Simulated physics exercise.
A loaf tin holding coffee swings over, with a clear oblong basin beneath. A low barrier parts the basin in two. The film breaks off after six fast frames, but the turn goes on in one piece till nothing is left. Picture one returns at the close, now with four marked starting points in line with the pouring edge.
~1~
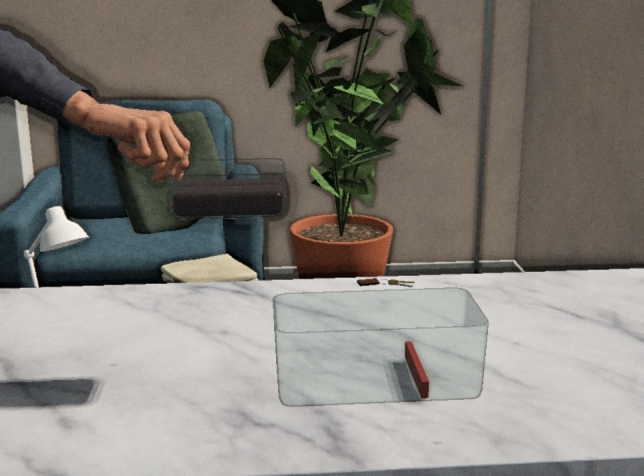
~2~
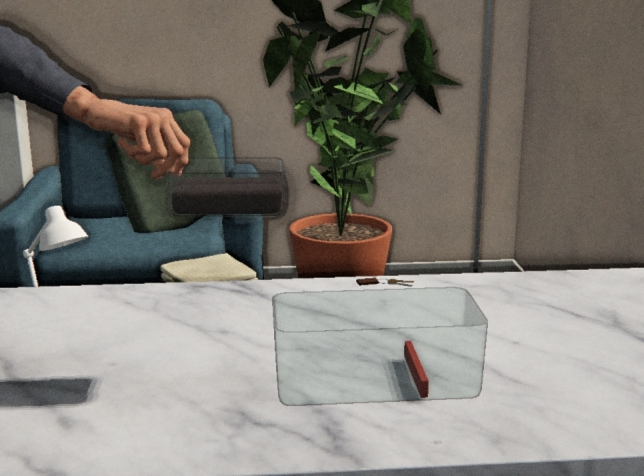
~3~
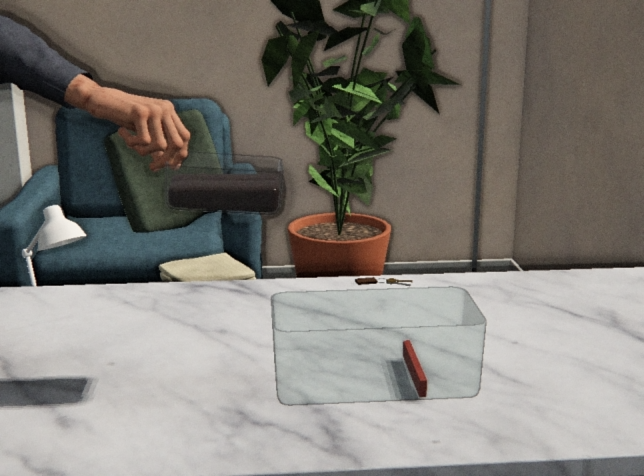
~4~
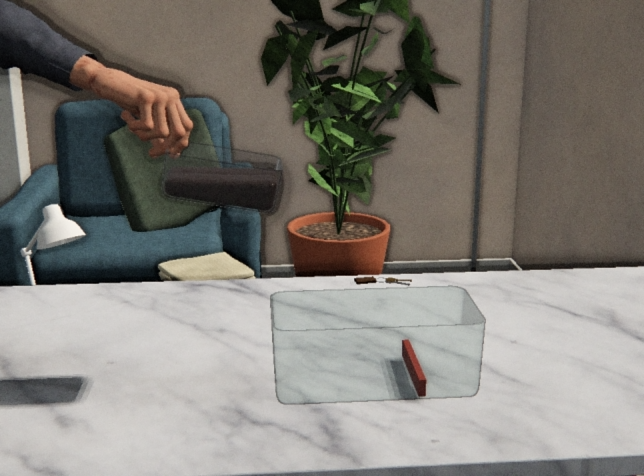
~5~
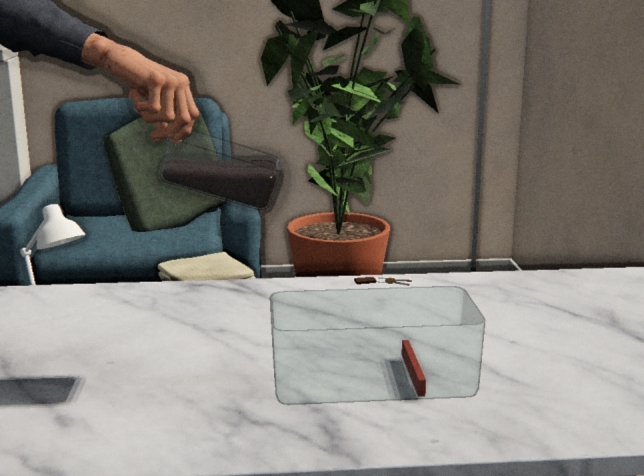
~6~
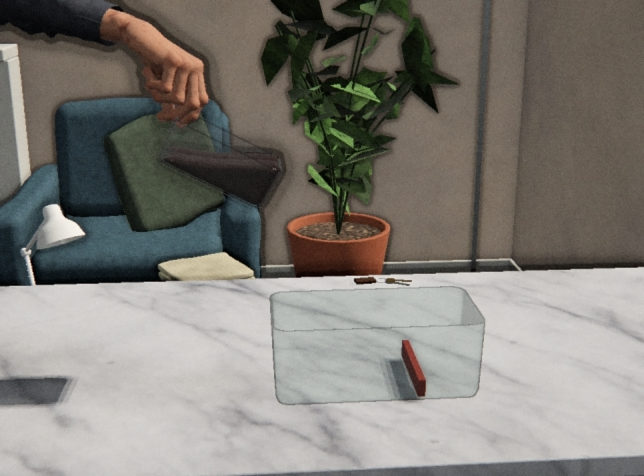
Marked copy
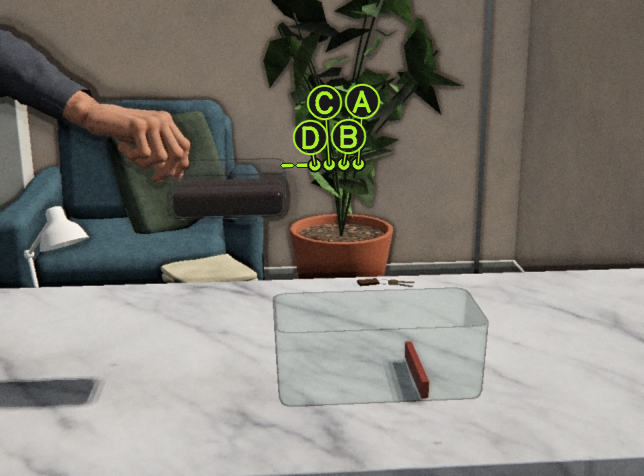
The clip shows a hand beside a dark, see-through-topped container above a marble counter, where a clear rectangular basin with a low red divider sits. The container stays nearly level at first, then tilts gradually, its right end lower, as the hand rises slightly.
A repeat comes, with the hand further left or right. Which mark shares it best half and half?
B.
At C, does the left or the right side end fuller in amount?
The left one.
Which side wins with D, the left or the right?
The left one.
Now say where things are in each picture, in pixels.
In the first frame, upright, lip at (282, 165); basin from (279, 404) to (482, 395); top of the wall at (417, 360); nothing has left yet.
In the second frame, upright, lip at (282, 164); nothing has left yet.
In the third frame, tipped about 5°, lip at (280, 164); nothing has left yet.
In the fourth frame, tipped about 11°, lip at (280, 163); nothing has left yet.
In the fifth frame, tipped about 19°, lip at (280, 163); nothing has left yet.
In the sixth frame, tipped about 28°, lip at (280, 163); nothing has left yet.
On the marked copy, A at (358, 164); B at (343, 164); C at (329, 164); D at (314, 164).
Choosing A, about 28 % ends left of the wall and 69 % right of it; 3 % is lost outside.
Choosing B, about 46 % ends left of the wall and 51 % right of it; 4 % is lost outside.
Choosing C, about 66 % ends left of the wall and 31 % right of it; 3 % is lost outside.
Choosing D, about 85 % ends left of the wall and 12 % right of it; 4 % is lost outside.
